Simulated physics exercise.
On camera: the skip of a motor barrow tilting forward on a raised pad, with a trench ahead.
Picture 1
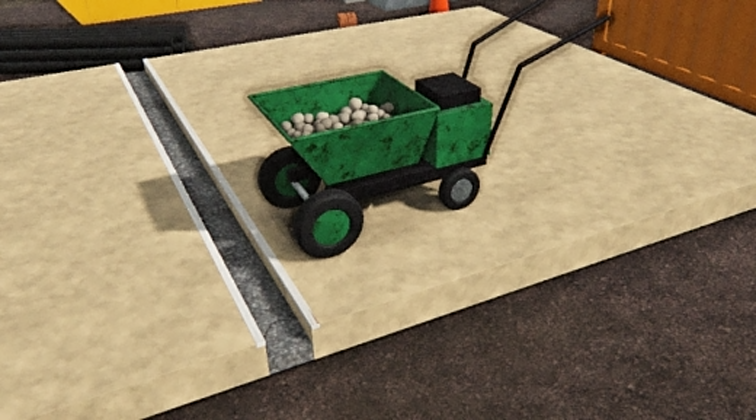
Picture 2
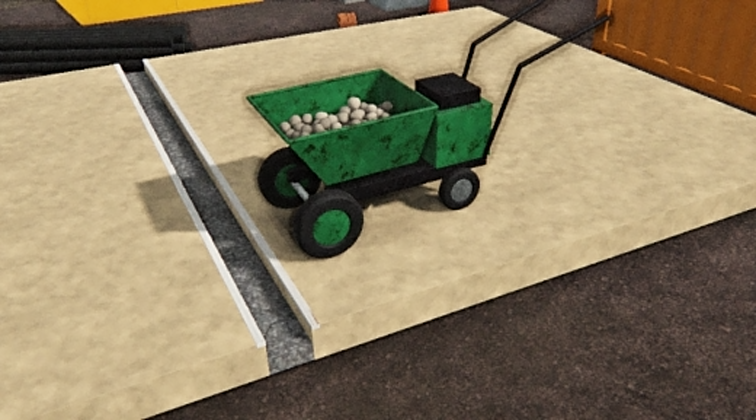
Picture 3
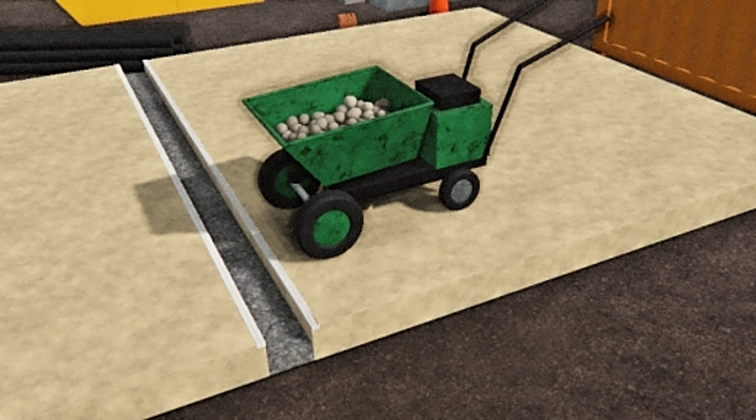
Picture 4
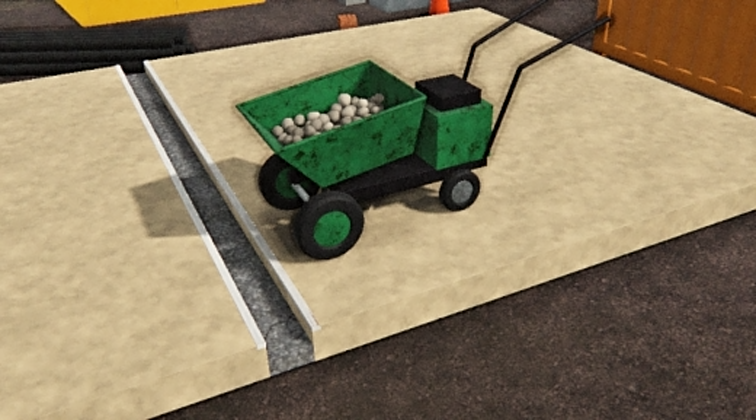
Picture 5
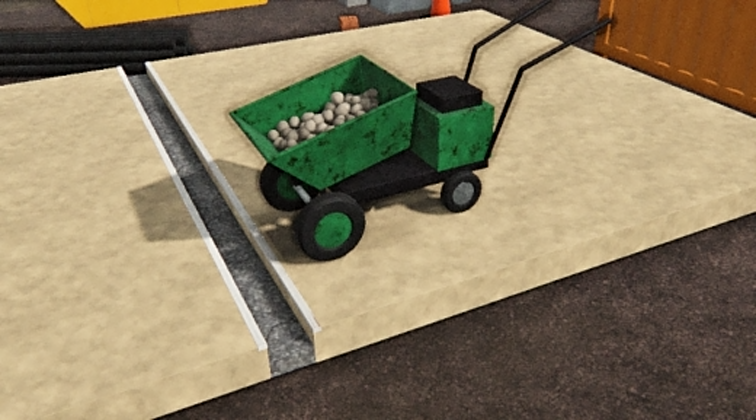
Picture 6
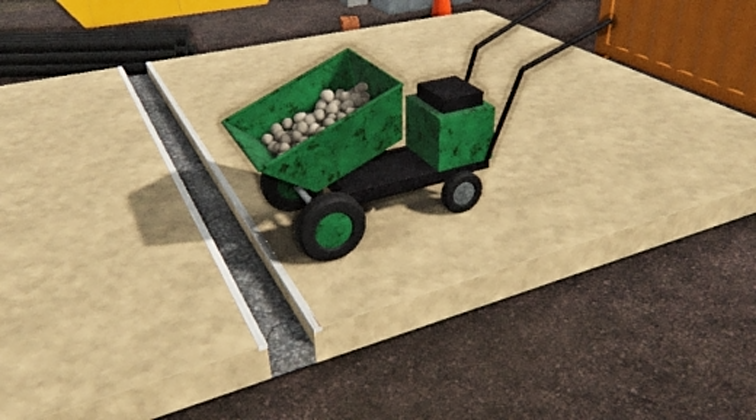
Green skip of a motor barrow loaded with pale pebbles tilting gradually forward beside a narrow trench, its wheels staying still.
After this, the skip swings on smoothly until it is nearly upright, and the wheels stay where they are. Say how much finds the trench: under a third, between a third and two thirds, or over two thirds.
Between the edges lies under a third of the load.
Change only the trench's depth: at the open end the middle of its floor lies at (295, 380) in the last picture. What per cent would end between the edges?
Close to 0 per cent.
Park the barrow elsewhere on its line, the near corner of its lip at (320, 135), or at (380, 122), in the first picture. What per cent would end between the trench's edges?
Near 40 % and 50 %.
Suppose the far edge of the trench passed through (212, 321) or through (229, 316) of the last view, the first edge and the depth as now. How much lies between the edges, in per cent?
About 50 and 20 per cent.
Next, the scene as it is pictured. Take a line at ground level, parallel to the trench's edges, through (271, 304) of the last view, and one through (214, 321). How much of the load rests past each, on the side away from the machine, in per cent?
About 80 and 60 per cent.
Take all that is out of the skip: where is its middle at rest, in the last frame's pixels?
Around (170, 267).
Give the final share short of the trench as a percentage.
It comes to 0 per cent or so.
Soon, skip tipped steeply; all in the skip.
A while on, skip tipped right over; most in the skip; about a quarter beyond it.
Towards the end, skip tipped right over; about a quarter in the skip; most beyond it.
Finally, skip tipped right over; about a quarter in the skip; none in or heaped over the trench; most beyond it.
